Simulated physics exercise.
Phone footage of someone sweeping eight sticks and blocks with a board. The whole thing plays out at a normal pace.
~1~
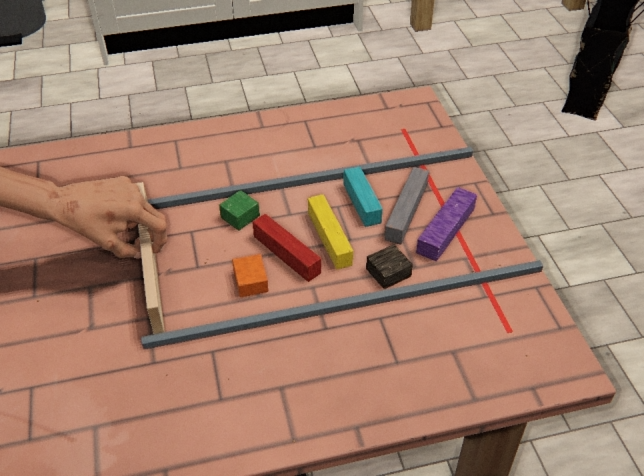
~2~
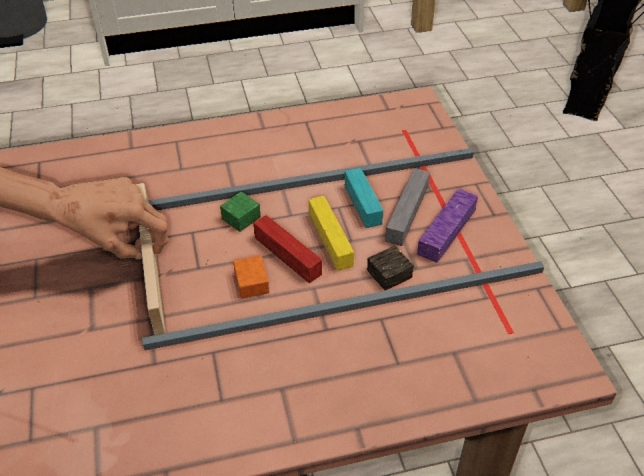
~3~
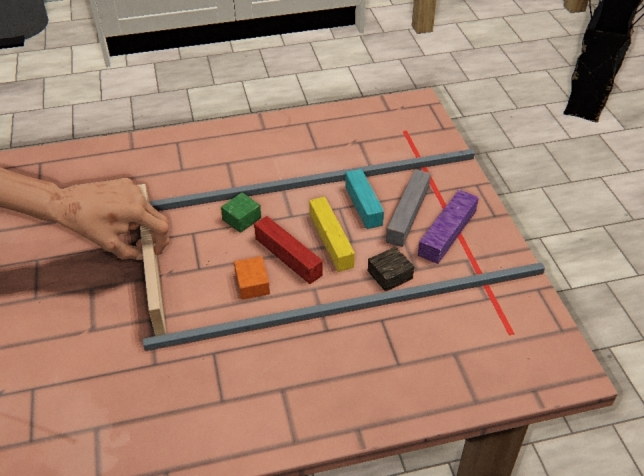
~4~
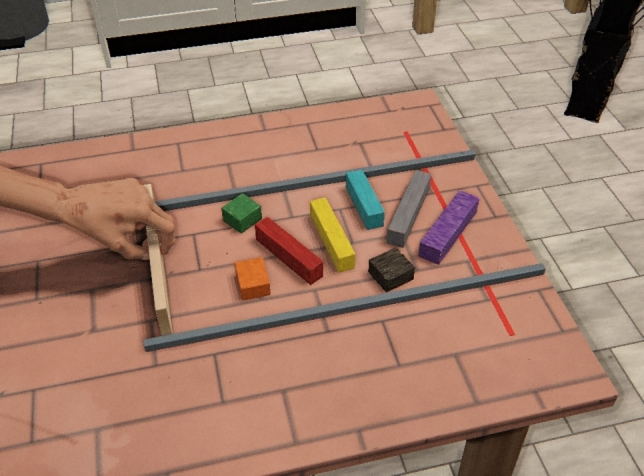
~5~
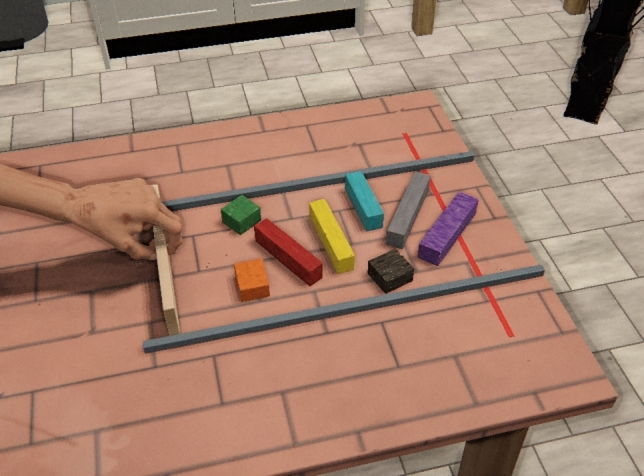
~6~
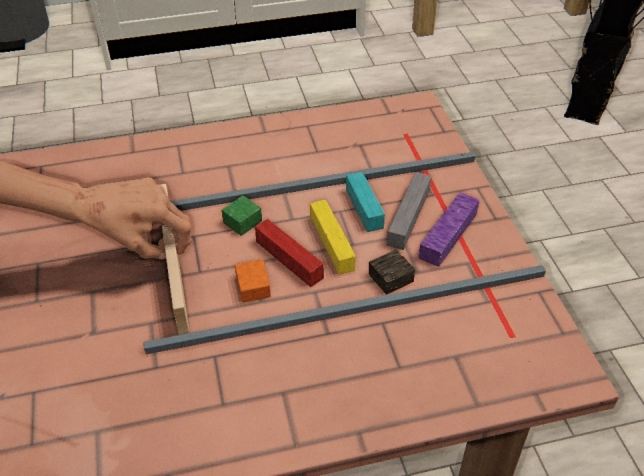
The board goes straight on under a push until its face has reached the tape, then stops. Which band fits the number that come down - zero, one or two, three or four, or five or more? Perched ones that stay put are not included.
The band that fits is one or two.
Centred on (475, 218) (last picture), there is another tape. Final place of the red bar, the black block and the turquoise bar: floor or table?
Taking each: The red bar holds its spot, the black block topples, the turquoise bar topples.
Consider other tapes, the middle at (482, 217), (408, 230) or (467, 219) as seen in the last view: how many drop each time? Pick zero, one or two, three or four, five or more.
Taking the three tapes one at a time, the answers are more than four, then none, then three or four.
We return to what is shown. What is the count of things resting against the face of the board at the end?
Counting them up gives 3.
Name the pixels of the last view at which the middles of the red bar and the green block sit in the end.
The red bar stops around (479, 212); the green block around (448, 181).
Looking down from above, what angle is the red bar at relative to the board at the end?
It is near 30° out of line.
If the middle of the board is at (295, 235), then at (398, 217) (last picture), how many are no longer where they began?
The number moved is 4 and then 8.
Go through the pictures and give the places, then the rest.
In the first frame, purple bar (447, 223); grey bar (407, 204); turquoise bar (362, 196); board (149, 255); tape (449, 217).
In the second frame, grey bar (408, 206); orange block (251, 277).
In the third frame, turquoise bar (364, 198); green block (241, 213).
In the fourth frame, purple bar (449, 226); black block (391, 270).
In the fifth frame, grey bar (409, 209); red bar (288, 252).
In the sixth frame, purple bar (450, 229); grey bar (410, 210); turquoise bar (365, 201); board (173, 256); tape (452, 222).
Soon after, none off yet; purple bar at rest near (450, 229); grey bar at rest near (410, 210); turquoise bar at rest near (365, 201).
Then, none off yet; purple bar moved a little near (468, 229); grey bar moved a little near (444, 195); turquoise bar moved about its own width near (409, 189).
At rest, the number that fall off is one or two; fallen, grey bar and purple bar.
